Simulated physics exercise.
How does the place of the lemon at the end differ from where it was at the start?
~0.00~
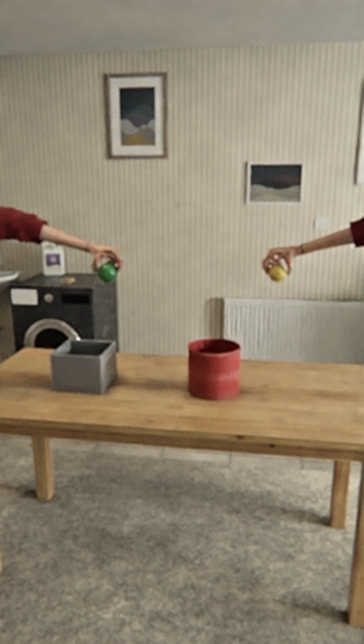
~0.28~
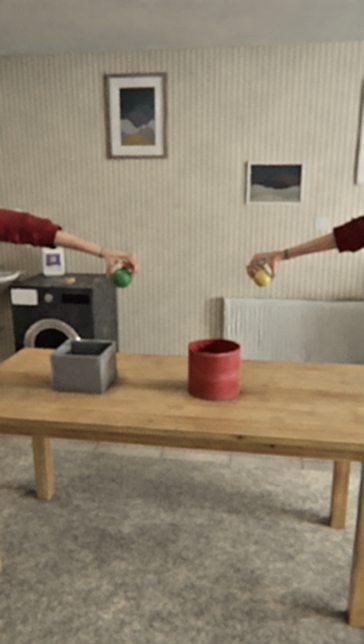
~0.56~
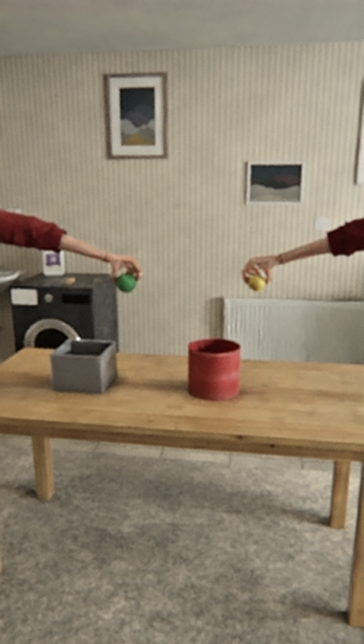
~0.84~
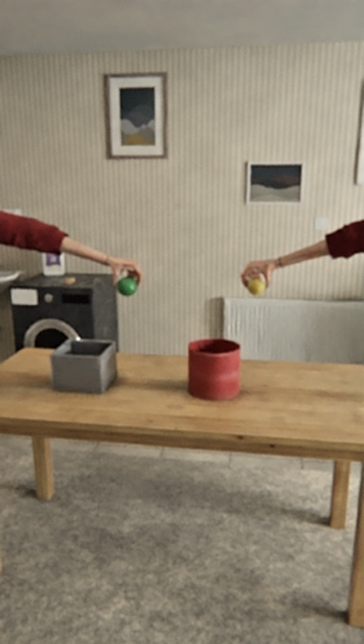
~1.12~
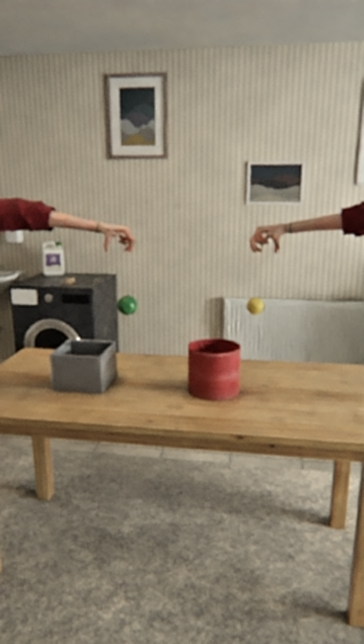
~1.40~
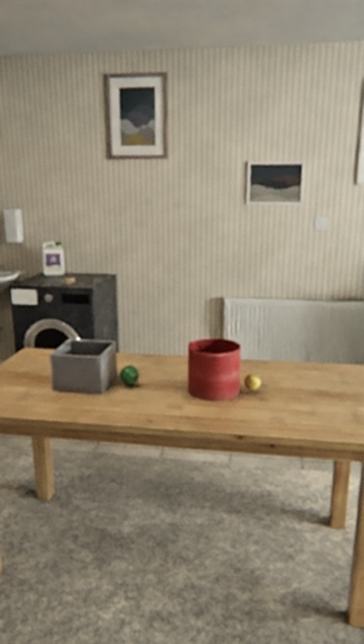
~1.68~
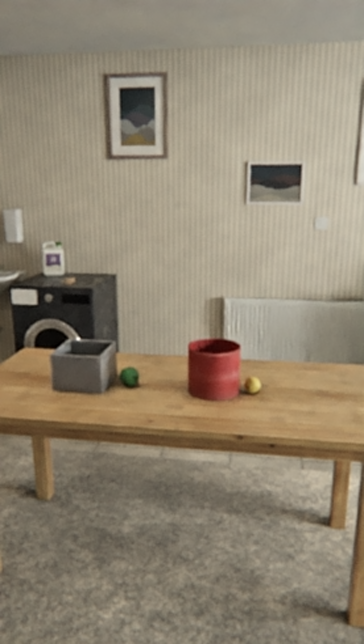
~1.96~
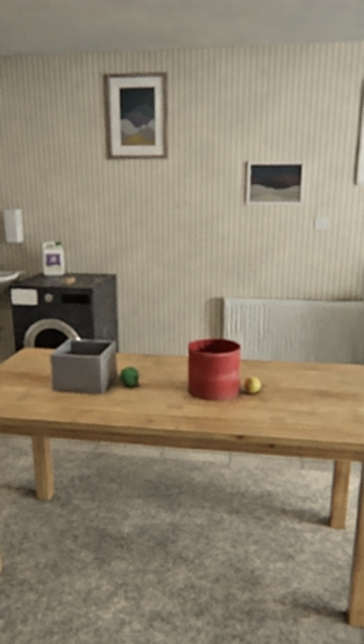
At the start the lemon was held in a hand up in the air on the right, well above the table. By the end it was lower and a little further left, resting on the tabletop just to the right of the red bin.
